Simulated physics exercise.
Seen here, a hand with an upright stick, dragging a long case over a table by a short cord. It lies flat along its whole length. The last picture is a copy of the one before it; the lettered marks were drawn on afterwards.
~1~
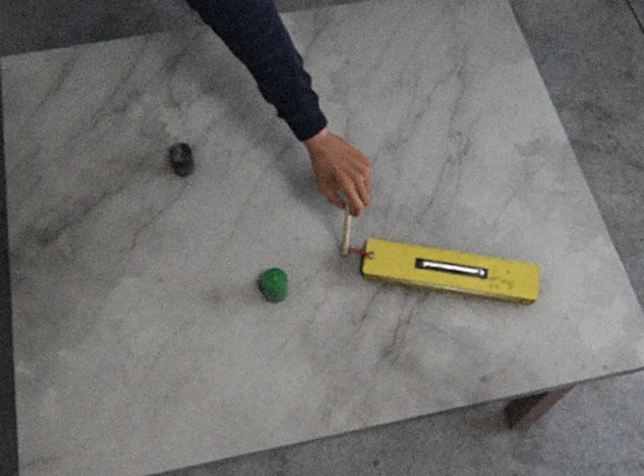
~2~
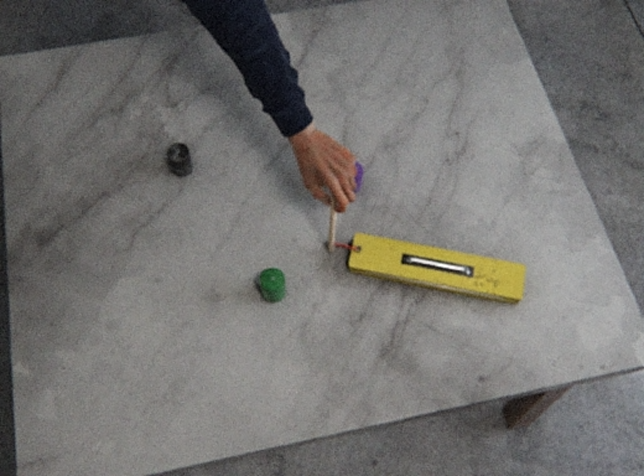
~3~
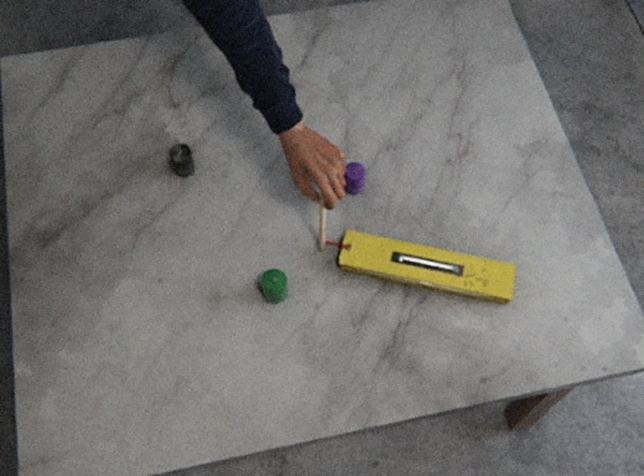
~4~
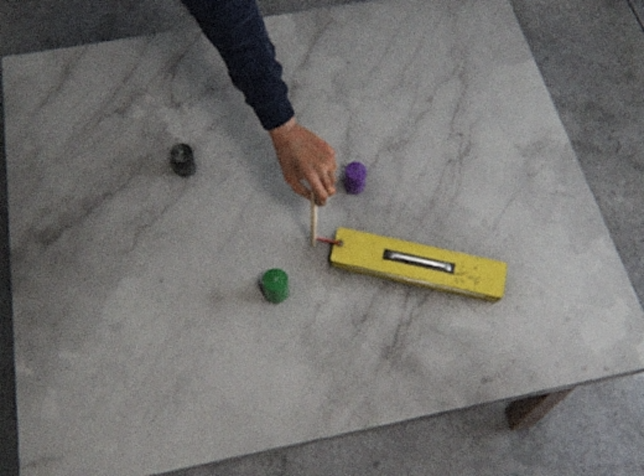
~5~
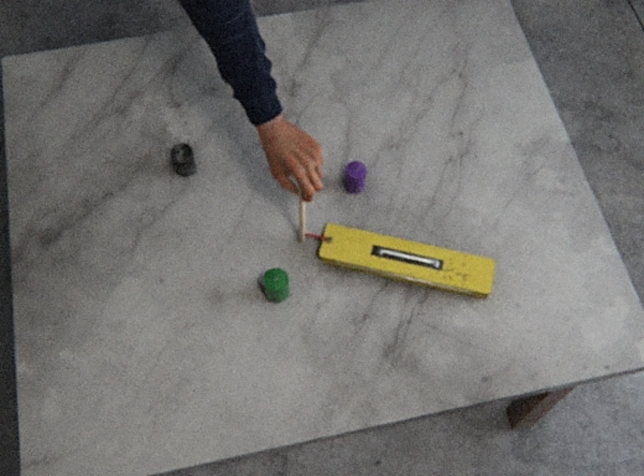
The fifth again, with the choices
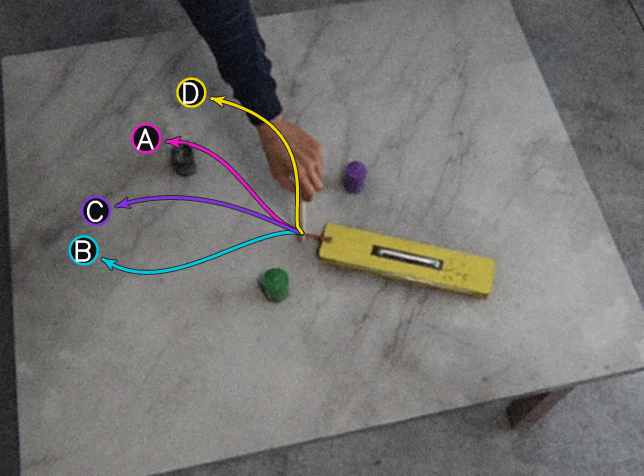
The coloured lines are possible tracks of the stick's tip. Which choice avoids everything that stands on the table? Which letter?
Path C touches nothing.
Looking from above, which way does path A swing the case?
Clockwise.
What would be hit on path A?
The black candle.
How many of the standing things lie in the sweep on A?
In all, one.
On the marked copy, A from (302, 233) via (239, 178) to (167, 141); B from (302, 233) via (203, 261) to (103, 259); C from (302, 233) via (208, 201) to (116, 206); D from (302, 233) via (285, 142) to (211, 98).
Following C. Soon after the start, foot of the stick (239, 209), middle of the case (340, 239).
Later, foot of the stick (174, 199), middle of the case (275, 222).
In the end, foot of the stick (115, 208), middle of the case (220, 215); nothing has been touched.
As for the rest, A meets the black candle; B meets the green candle; D meets the purple candle.
